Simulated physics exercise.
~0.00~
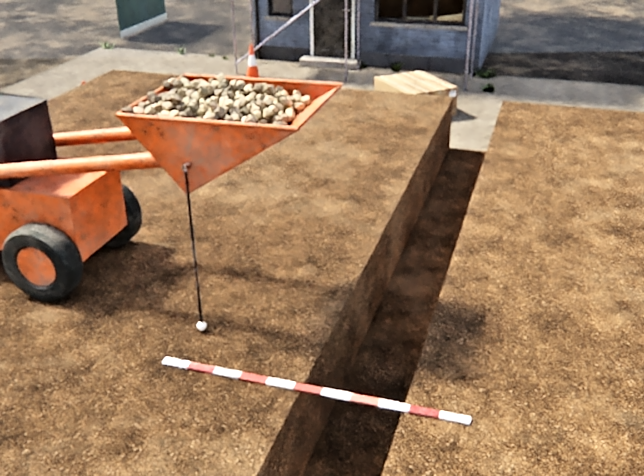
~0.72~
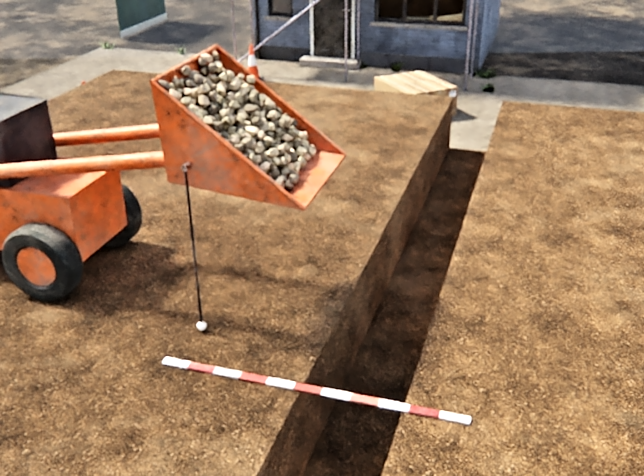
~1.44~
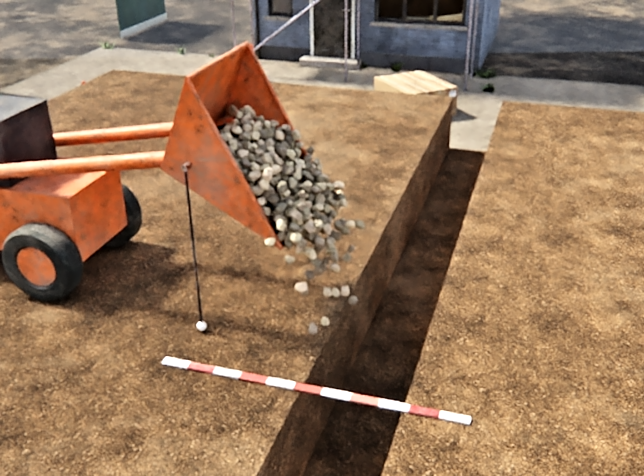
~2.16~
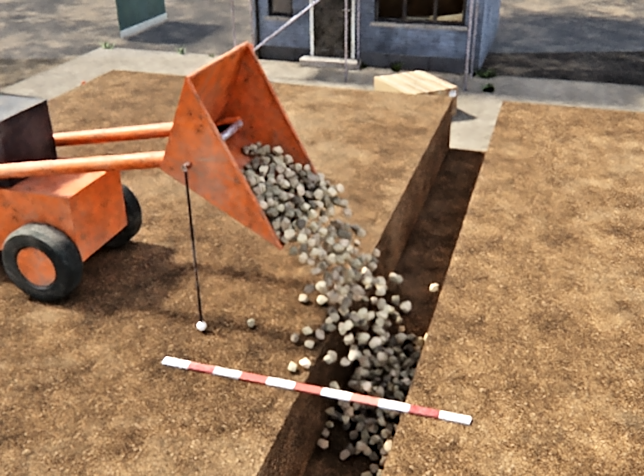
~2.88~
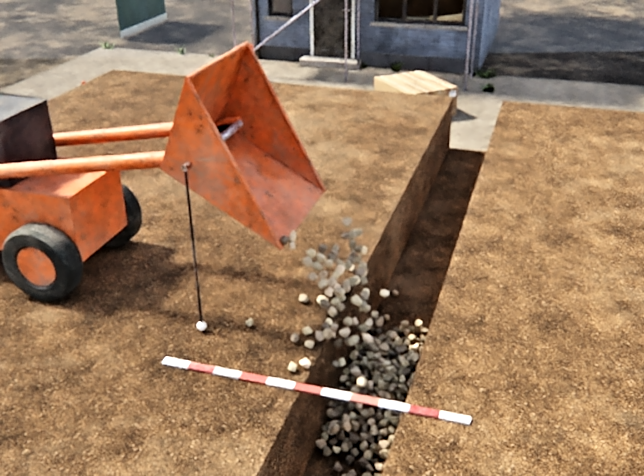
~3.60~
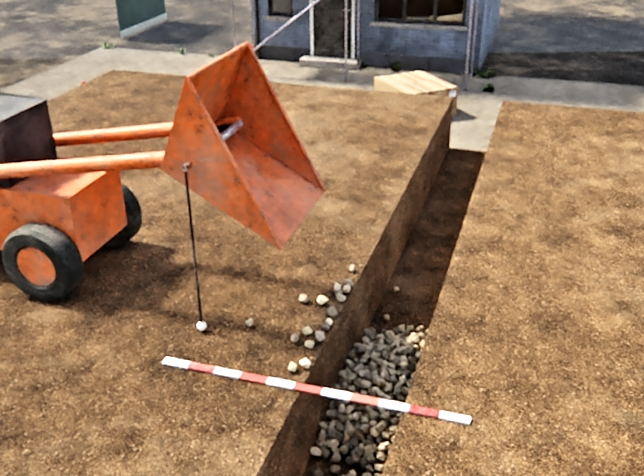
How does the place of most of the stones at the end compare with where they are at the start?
At the start the stones are heaped in the raised orange bucket, and by the end most of them lie lower and to the right, in the trench.
